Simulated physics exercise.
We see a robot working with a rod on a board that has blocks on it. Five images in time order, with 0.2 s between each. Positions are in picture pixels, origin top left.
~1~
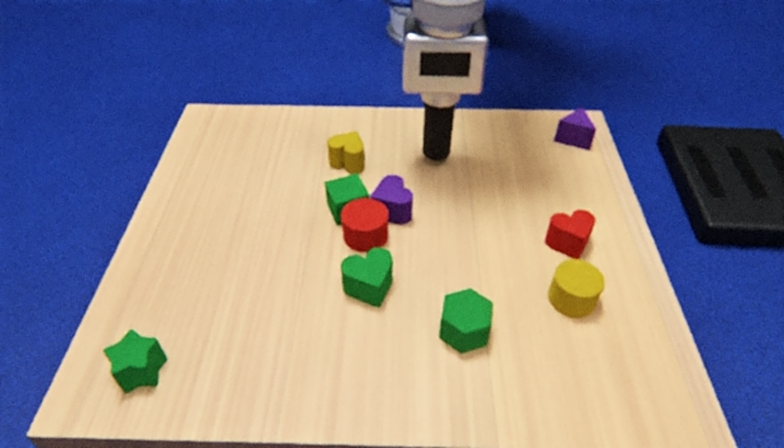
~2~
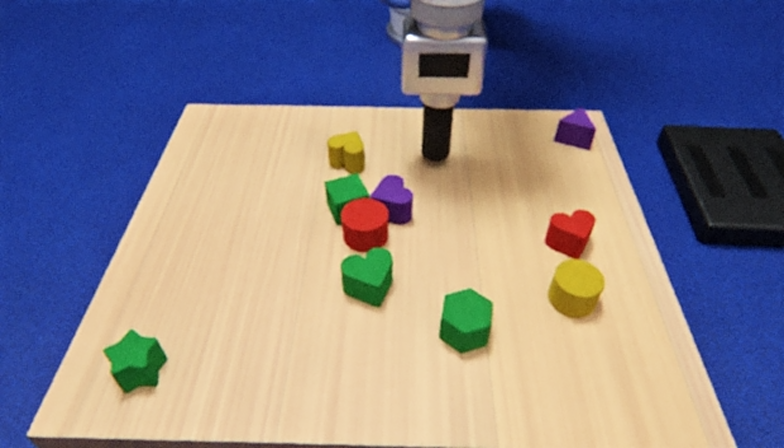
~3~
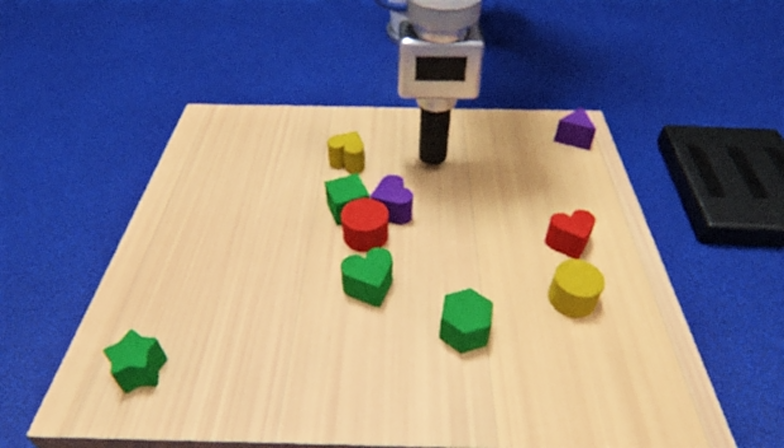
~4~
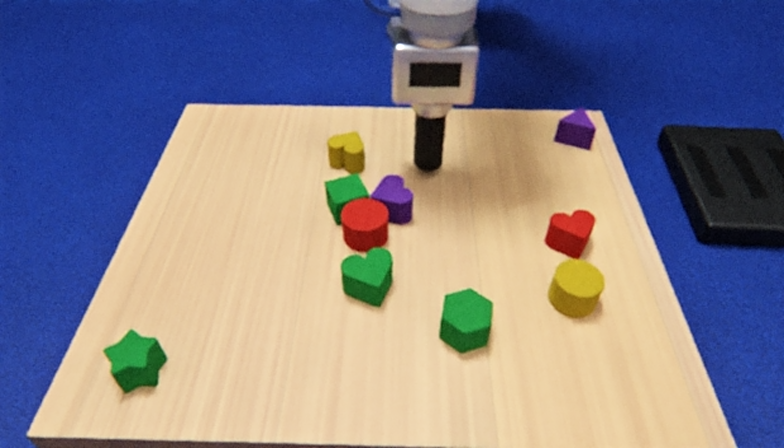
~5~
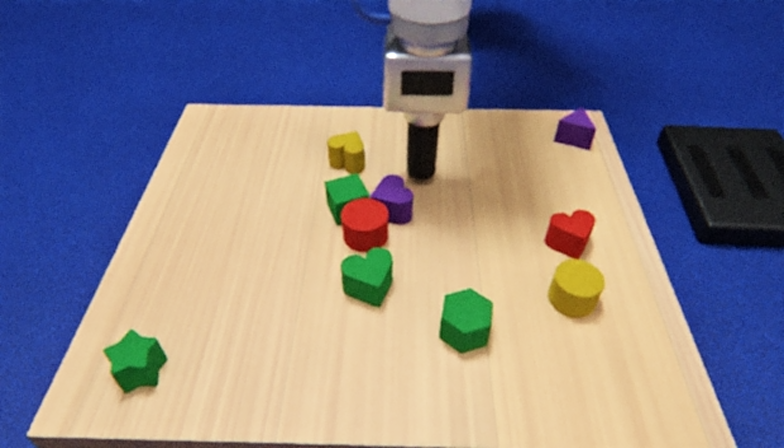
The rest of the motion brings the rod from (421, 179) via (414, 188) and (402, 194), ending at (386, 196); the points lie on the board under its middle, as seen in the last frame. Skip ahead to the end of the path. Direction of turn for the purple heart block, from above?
The purple heart block rotates counterclockwise.
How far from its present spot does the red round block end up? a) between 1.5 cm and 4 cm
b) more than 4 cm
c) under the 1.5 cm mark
Option a.
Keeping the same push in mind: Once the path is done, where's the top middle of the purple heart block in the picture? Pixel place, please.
Located at (373, 197).
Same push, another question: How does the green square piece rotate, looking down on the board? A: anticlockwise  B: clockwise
Option B.
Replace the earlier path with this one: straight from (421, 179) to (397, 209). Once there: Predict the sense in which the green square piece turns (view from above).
Turns clockwise.
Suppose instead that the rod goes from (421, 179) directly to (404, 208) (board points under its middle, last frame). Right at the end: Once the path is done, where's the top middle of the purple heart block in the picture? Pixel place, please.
It should be at about (378, 204).
What follows on the original path. Halfway along, rod at (408, 184); purple heart block at (390, 191).
At the end, rod at (386, 188); green square piece at (339, 189), turned 30° clockwise; yellow heart block still; red round block at (357, 226); purple heart block at (373, 197), turned 20° anticlockwise.
